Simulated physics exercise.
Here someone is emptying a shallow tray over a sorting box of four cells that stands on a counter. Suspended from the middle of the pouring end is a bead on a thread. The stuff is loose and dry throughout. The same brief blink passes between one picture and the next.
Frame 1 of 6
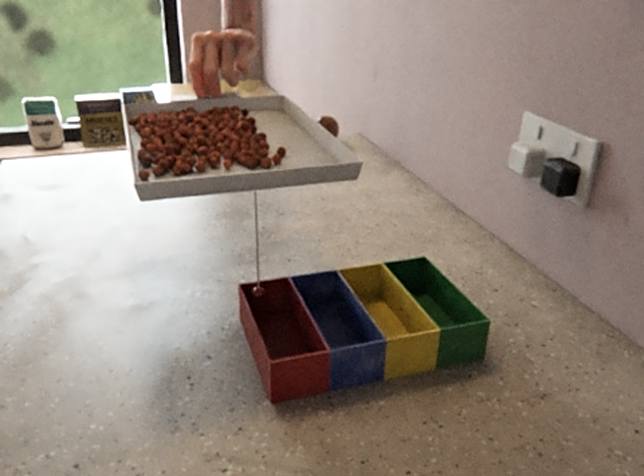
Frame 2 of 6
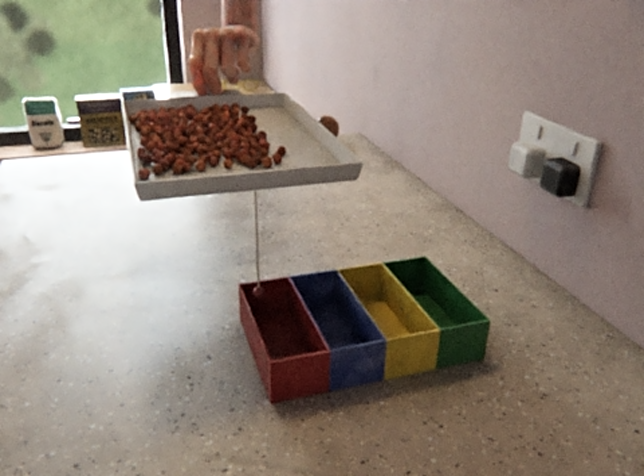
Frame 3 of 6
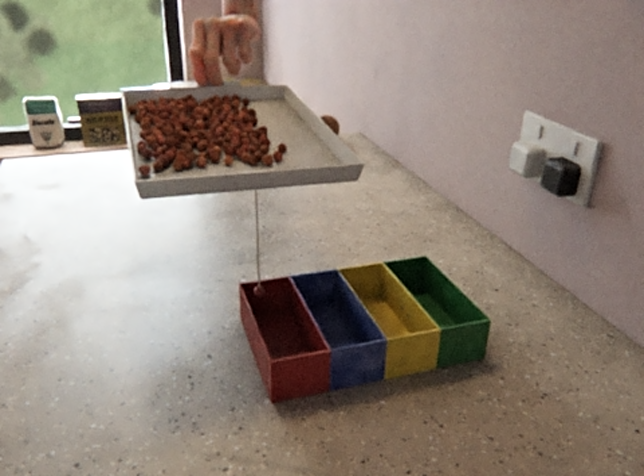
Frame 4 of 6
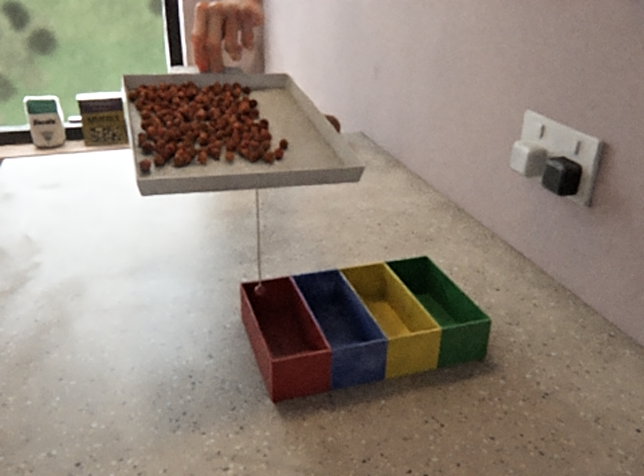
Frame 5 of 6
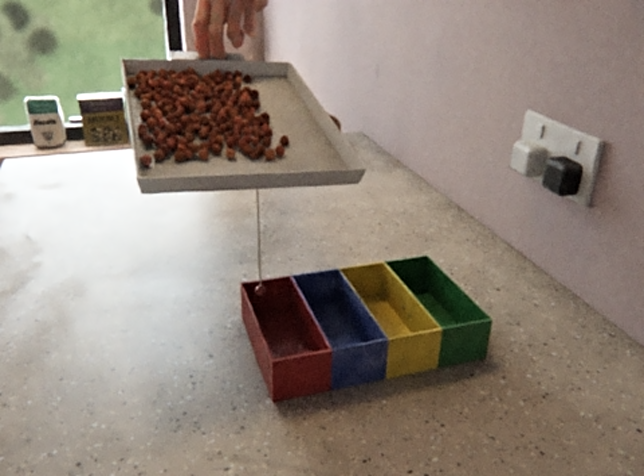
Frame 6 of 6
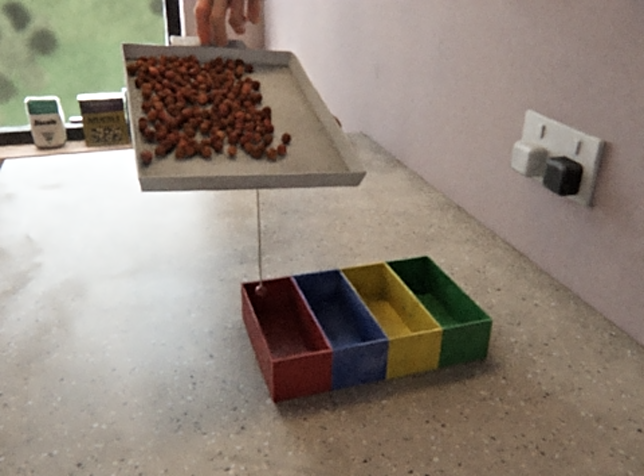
A hand gradually tilts a white tray of brown pellets above a four-coloured sorting box.
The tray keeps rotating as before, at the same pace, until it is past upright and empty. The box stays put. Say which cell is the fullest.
The blue cell is the fullest.
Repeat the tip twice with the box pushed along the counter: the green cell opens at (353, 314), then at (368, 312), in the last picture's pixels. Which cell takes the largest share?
The green cell, then the green cell.
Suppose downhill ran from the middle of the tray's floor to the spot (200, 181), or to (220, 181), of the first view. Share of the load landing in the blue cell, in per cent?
The first gives 0 %, the second 0 %.
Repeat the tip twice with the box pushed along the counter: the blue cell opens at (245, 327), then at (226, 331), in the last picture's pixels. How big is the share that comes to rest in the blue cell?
Around 10 and around 0 per cent, in that order.
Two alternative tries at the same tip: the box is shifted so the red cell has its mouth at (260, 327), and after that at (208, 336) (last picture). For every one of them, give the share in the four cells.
First case 100 in a hundred, second case 100 in a hundred.
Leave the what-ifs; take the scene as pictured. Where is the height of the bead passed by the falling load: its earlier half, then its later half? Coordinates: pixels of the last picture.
Roughly (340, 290) first, then roughly (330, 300).
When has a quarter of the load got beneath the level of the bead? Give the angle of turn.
Roughly 100 degrees at that moment.
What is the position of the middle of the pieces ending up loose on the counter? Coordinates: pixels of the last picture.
The middle lies near (263, 426).
Shortly afterwards, tray tipped steeply; all but a few on the tray; only a few in the yellow cell; a little falling or outside the box.
Next, tray tipped right over; the bulk on the tray; a little in the blue cell; a little in the yellow cell; only a few in the red cell; only a few in the green cell; a little falling or outside the box.
Some moments later, tray tipped past a quarter turn; near half in the blue cell; near a quarter in the red cell; near a quarter in the yellow cell; only a few in the green cell; a little falling or outside the box.
In the end, tray tipped past a quarter turn; near half in the blue cell; near a quarter in the red cell; near a quarter in the yellow cell; only a few in the green cell; a little outside the box.
